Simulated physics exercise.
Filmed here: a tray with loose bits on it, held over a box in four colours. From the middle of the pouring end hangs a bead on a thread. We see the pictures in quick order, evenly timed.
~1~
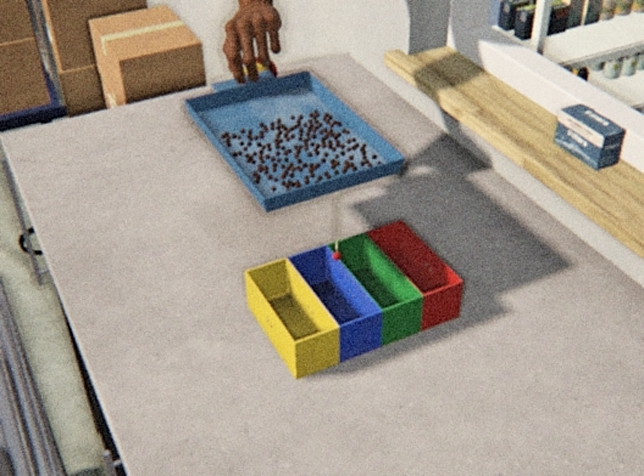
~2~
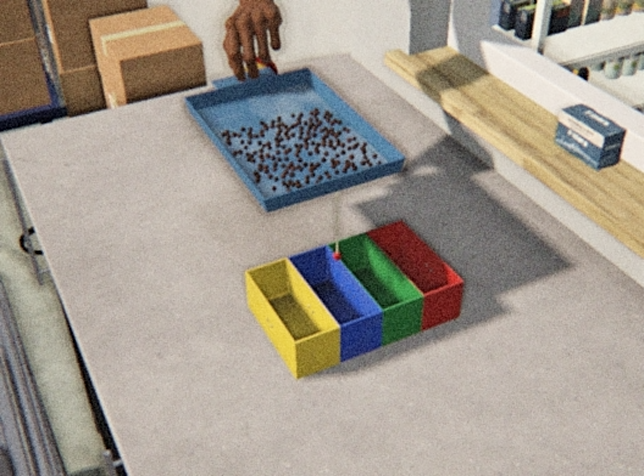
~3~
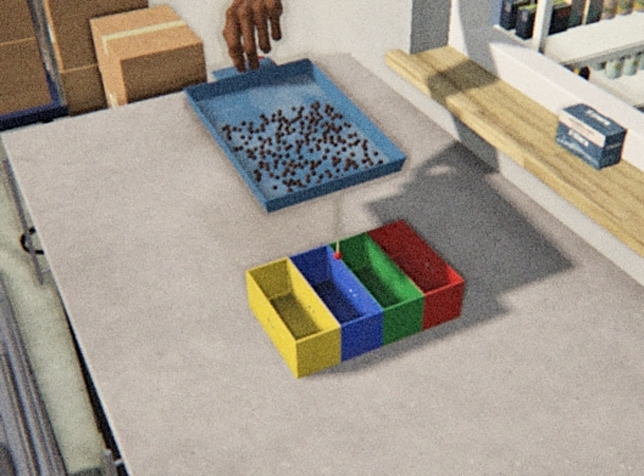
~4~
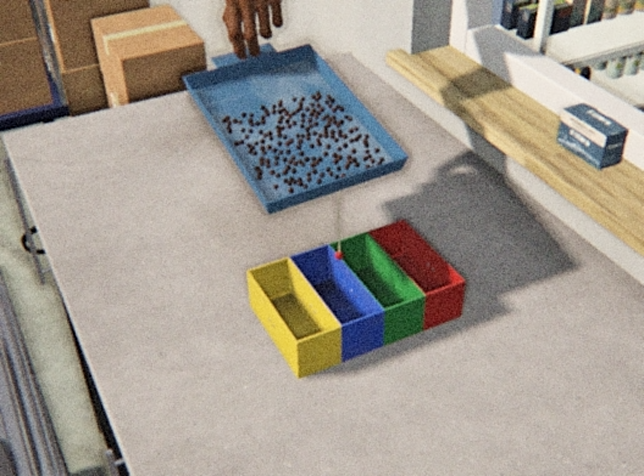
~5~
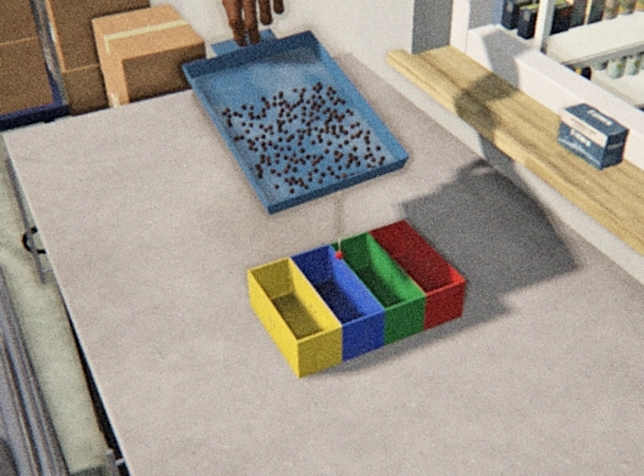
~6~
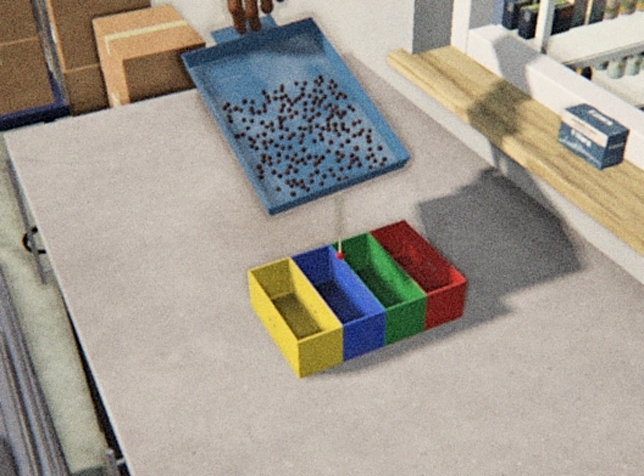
A hand slowly raises the back of a blue tray of berries above a four-coloured box.
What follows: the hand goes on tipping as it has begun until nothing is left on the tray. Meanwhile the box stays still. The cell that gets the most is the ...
... Yellow one.
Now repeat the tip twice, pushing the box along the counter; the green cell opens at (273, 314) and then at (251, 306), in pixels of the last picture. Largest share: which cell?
For the first position it is the red one, and for the second it is the cell in red.
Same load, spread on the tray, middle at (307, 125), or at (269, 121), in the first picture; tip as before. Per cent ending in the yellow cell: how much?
About 50 % and 80 %.
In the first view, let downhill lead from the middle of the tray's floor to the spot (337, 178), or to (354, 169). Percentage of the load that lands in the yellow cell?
Case one 0 %; case two 0 %.
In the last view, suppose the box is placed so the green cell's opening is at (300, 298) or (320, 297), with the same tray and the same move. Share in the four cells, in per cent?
In order: 100 percent, then 100 percent.
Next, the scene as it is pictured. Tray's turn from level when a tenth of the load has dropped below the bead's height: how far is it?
The angle is around 105°.
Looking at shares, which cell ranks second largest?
That is the blue one.
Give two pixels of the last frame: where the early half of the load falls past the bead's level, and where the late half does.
Around (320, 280), followed by around (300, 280).
Shortly afterwards, tray tipped steeply; all but a few on the tray; only a few falling or outside the box.
Next, tray tipped past a quarter turn; near two thirds on the tray; a little in the yellow cell; only a few in the blue cell; only a few in the green cell; near a quarter falling or outside the box.
Some moments later, tray tipped past a quarter turn; near half in the yellow cell; near a third in the blue cell; a little in the green cell; only a few falling or outside the box.
In the end, tray tipped past a quarter turn; near half in the yellow cell; near a third in the blue cell; a little in the green cell; none at all in the red cell; only a few outside the box.
